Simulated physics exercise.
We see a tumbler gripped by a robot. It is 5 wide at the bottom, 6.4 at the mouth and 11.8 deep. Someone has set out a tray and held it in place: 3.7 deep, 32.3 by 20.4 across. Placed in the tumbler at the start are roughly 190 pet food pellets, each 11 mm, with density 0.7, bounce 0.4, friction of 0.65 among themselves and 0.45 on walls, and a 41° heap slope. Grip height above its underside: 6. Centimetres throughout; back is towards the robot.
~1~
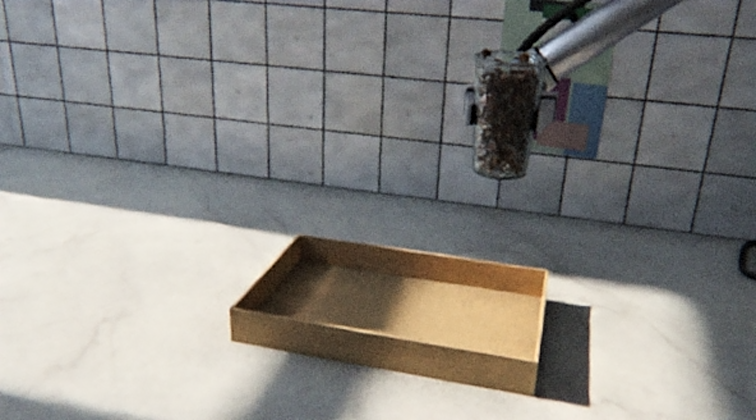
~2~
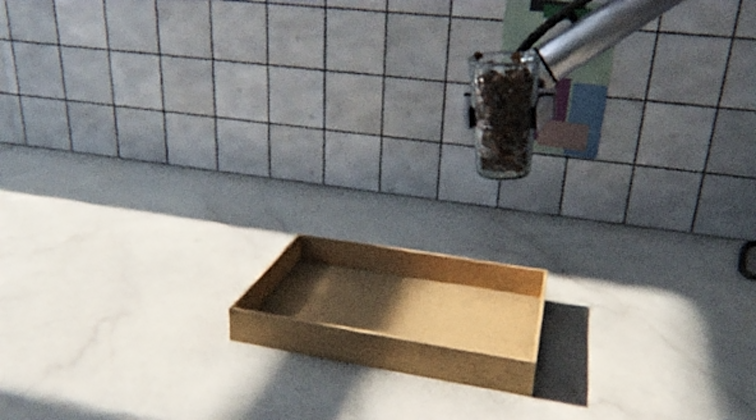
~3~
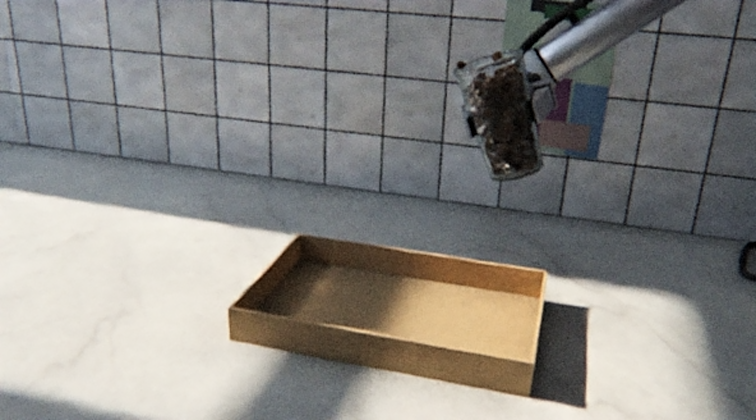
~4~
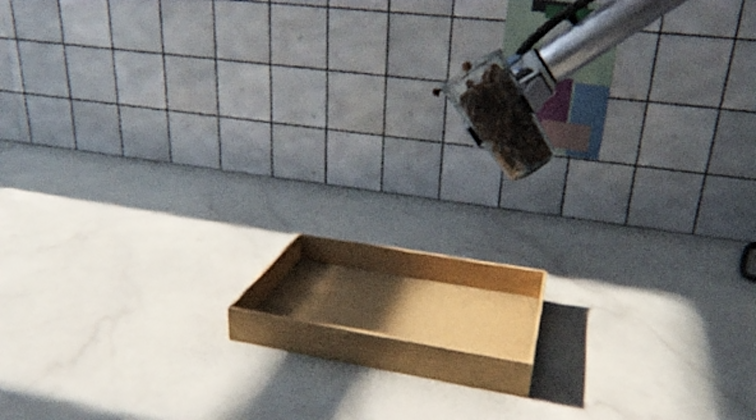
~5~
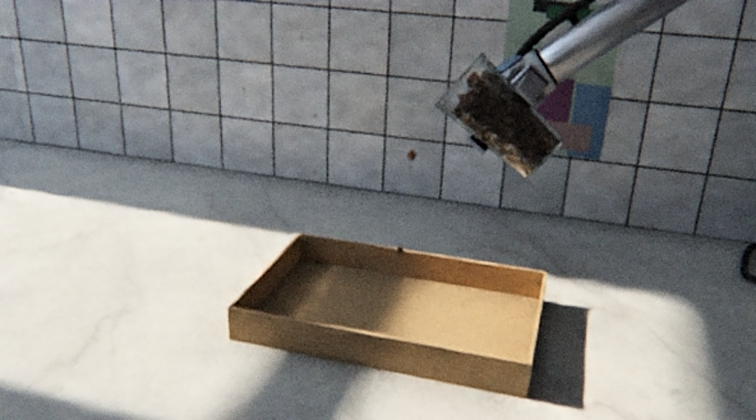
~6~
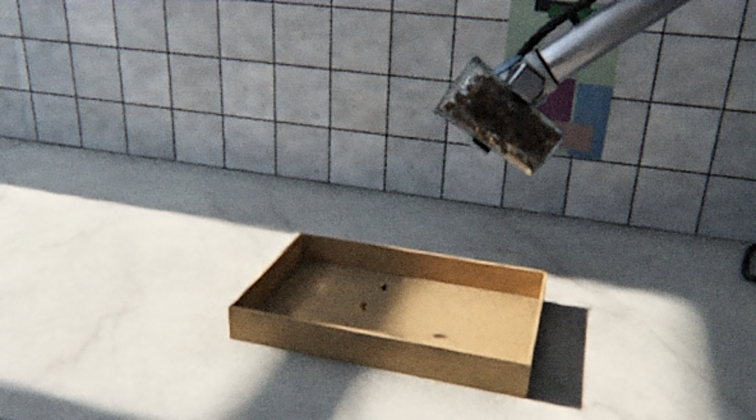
On a pale marble counter before a tiled wall, a robot arm tilts a clear tumbler of brown pellets leftward above a shallow tan tray, and a couple of pellets drop from its rim into the tray.
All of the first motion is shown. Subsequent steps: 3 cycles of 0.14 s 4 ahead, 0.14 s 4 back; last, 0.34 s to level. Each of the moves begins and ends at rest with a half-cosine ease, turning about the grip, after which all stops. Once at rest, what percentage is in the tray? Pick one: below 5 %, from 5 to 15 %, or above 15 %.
From 5 to 15 %.
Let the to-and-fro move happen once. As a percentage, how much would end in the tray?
It would come to around 5 %.
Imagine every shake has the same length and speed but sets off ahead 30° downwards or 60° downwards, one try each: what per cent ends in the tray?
Near 5 and 0 percent respectively.
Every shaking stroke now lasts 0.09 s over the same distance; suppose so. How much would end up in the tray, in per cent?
That would give around 30 per cent.
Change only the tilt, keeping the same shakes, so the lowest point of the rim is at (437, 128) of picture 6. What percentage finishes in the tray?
35 percent or so.
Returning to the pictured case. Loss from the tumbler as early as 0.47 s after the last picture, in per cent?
Roughly 5 percent is out.
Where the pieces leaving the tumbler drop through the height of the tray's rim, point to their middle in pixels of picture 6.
Estimated centre around (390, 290) in pixels.
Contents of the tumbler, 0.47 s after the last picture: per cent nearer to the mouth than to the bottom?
Roughly 50 %.
Then, 0.47 s after the last picture, tilted 58° forward, highest piece 29 above the table; 179 in the tumbler, 9 in the tray, 1 in flight or on a rim.
Then, 0.94 s after the last picture, tilted 46° forward, highest piece 28 above the table; 172 in the tumbler, 16 in the tray, 1 in flight or on a rim.
Then, 1.38 s after the last picture, level, highest piece 31 above the table; 172 in the tumbler, 17 in the tray.
Then, 2.43 s after the last picture, level, highest piece 31 above the table; 172 in the tumbler, 17 in the tray.
Final count, 172 in the tumbler, 17 in the tray. That is 9 % in the tray.
